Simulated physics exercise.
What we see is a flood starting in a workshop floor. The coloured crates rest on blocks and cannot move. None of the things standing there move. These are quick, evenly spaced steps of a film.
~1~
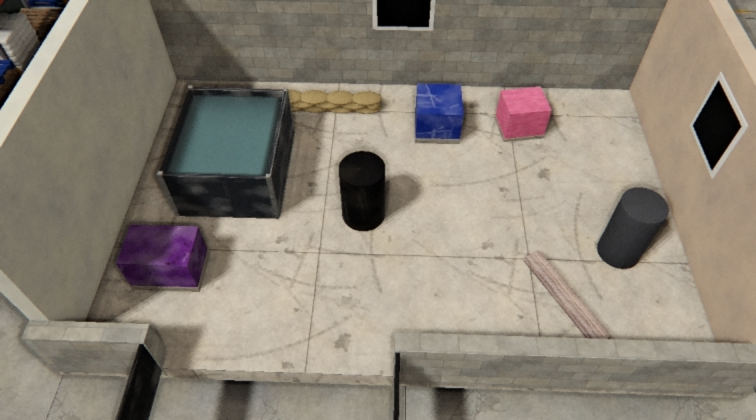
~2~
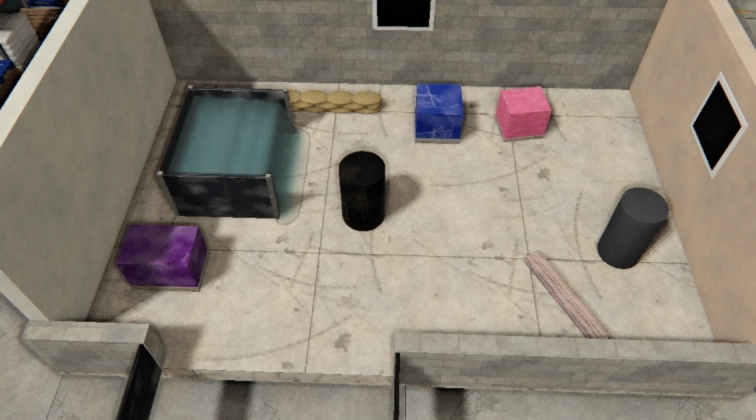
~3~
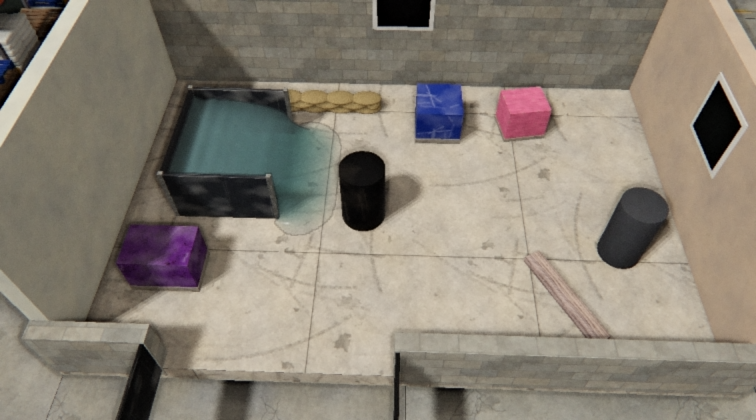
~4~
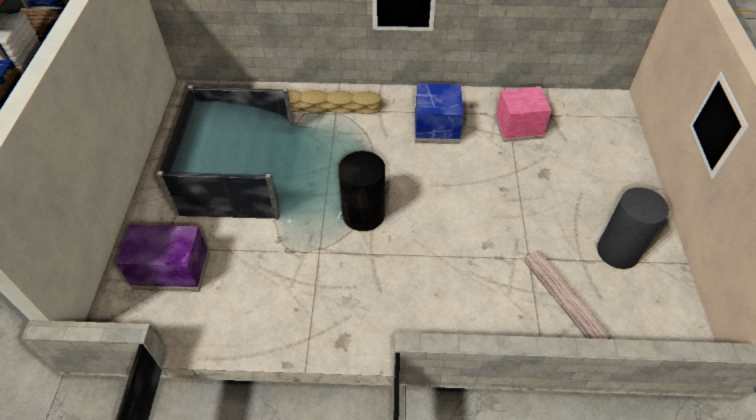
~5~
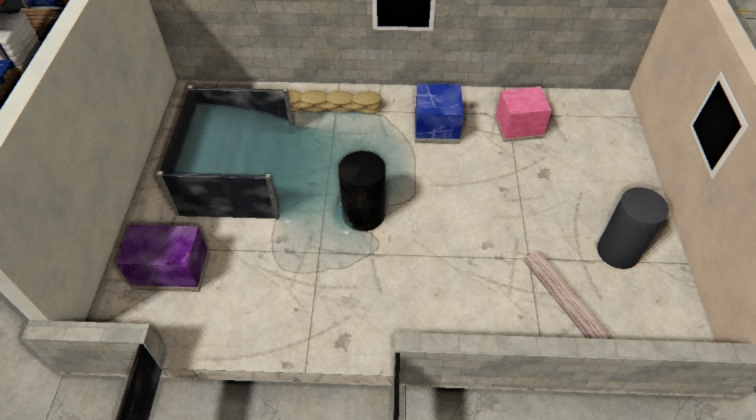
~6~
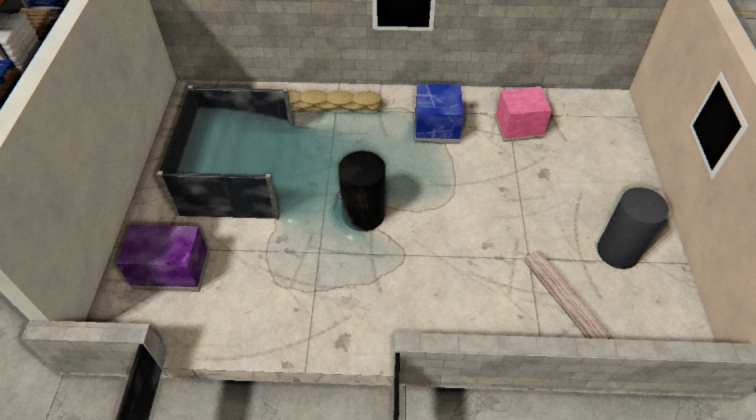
The footage shows a dark-walled tank of blue-green water in a walled workshop; water pours from its right side, spreads across the pale floor, flows around a black cylinder and extends toward the blue block, while the surrounding objects stay still.
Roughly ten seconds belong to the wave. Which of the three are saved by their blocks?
At the end, the pink crate is not missed by the water this time. The purple crate is missed by the water this time. The blue crate is not missed by the water this time.
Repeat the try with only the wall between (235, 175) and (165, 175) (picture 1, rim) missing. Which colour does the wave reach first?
Answer: The purple one.
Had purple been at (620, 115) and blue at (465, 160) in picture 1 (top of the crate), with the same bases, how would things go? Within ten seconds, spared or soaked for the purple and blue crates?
Purple crate: Overtopped; blue crate: Overtopped.
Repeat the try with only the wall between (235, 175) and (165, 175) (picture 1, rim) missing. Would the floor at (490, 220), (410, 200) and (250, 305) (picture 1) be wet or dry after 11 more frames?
Taken in turn, that's not reached, not reached, and finally reached.
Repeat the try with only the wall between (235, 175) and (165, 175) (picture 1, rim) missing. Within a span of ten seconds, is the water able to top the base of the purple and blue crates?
Observed: Purple crate is doused; blue crate stays clear.
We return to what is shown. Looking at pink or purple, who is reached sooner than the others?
That's the pink-painted one.
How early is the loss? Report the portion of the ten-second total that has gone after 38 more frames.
Estimate: 75 %.
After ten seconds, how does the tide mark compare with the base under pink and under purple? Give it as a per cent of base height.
I'd say 230 per cent for the first one and 50 per cent for the second.
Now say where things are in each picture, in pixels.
In the first frame, the tank at (228, 134) is whole and still.
In the second frame, water pours out at (281, 161) and has run to (280, 222).
In the third frame, water pours out at (282, 162) and has run to (303, 229).
In the fourth frame, the front is at (326, 243), out from the gap at (282, 163).
In the fifth frame, the front is at (405, 144), out from the gap at (282, 164).
In the sixth frame, water pours out at (282, 165) and has run to (450, 181).
A moment on, water covers 40 % of the floor; the pink crate water round its plinth, the purple crate not reached, the blue crate water round its plinth.
Next, water covers 60 % of the floor; the pink crate water round its plinth, the purple crate not reached, the blue crate water round its plinth.
Then, water covers 70 % of the floor; the pink crate water round its plinth, the purple crate not reached, the blue crate water round its plinth.
Later, water covers 75 % of the floor; the pink crate water round its plinth, the purple crate water round its plinth, the blue crate water round its plinth.
In the end, water covers 95 % of the floor; the pink crate was topped, the purple crate stayed above the water, the blue crate was topped.
